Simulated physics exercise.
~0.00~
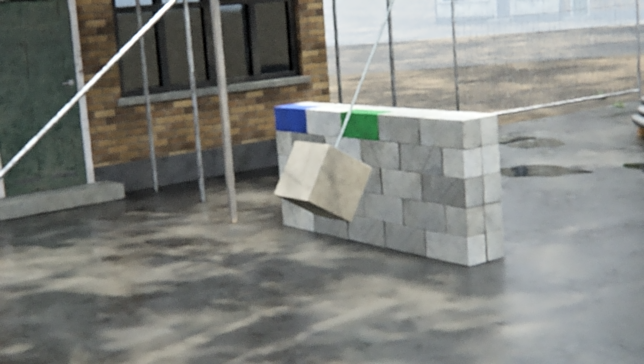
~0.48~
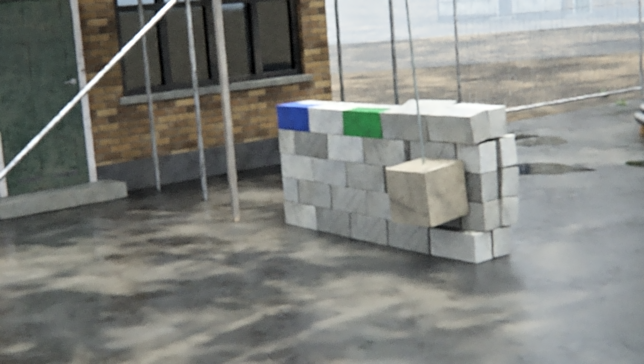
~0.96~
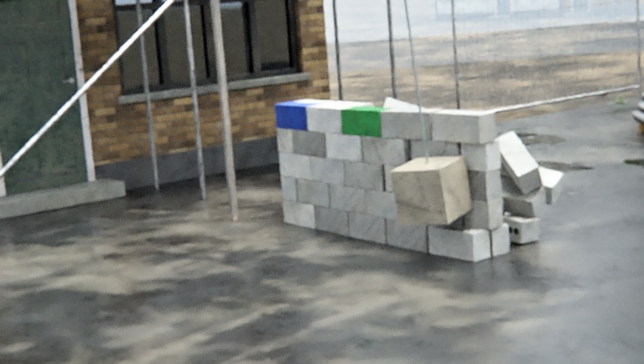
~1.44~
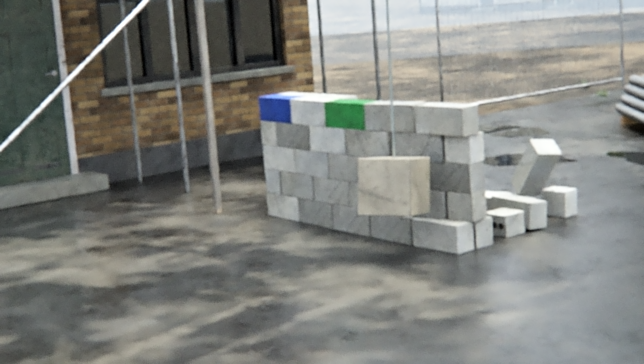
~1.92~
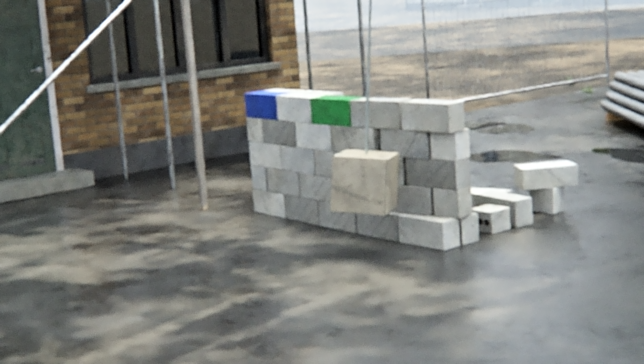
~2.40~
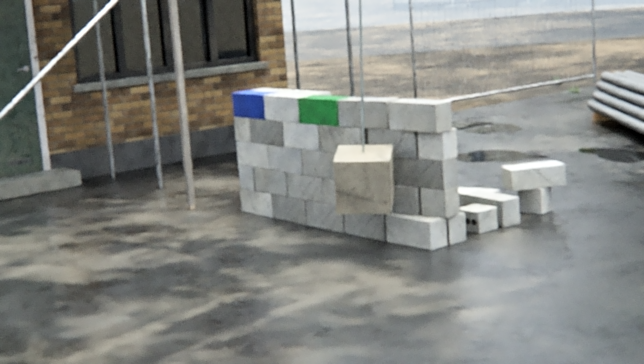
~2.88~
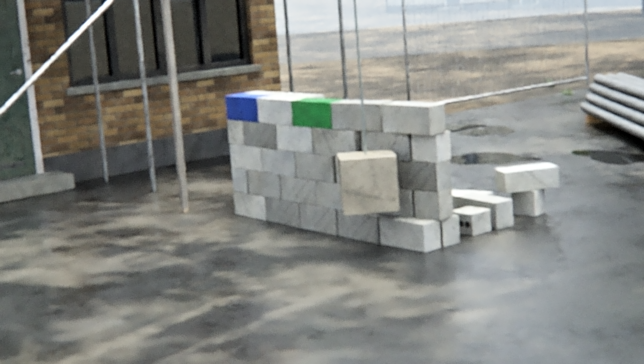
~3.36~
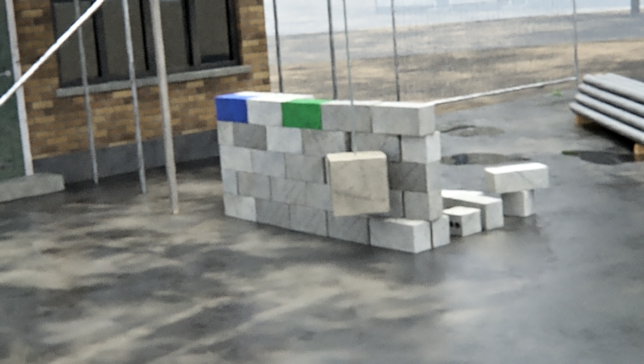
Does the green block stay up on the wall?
Yes, the green block stays in its place on the top row while blocks from the right end fall to the ground.
A low wall of loose gray blocks, with a blue block and a green block along its top row, stands on dark, wet-looking pavement near a brick building, seen at an angle from slightly above. A tan cube hangs tilted on a line in front of it. The cube swings right into the wall near its right end, pushing blocks out of line. Several tumble off that end and settle on the ground to the right, as the view shifts slightly right. The cube ends hanging almost still before the wall, with most blocks standing and both coloured ones in place.
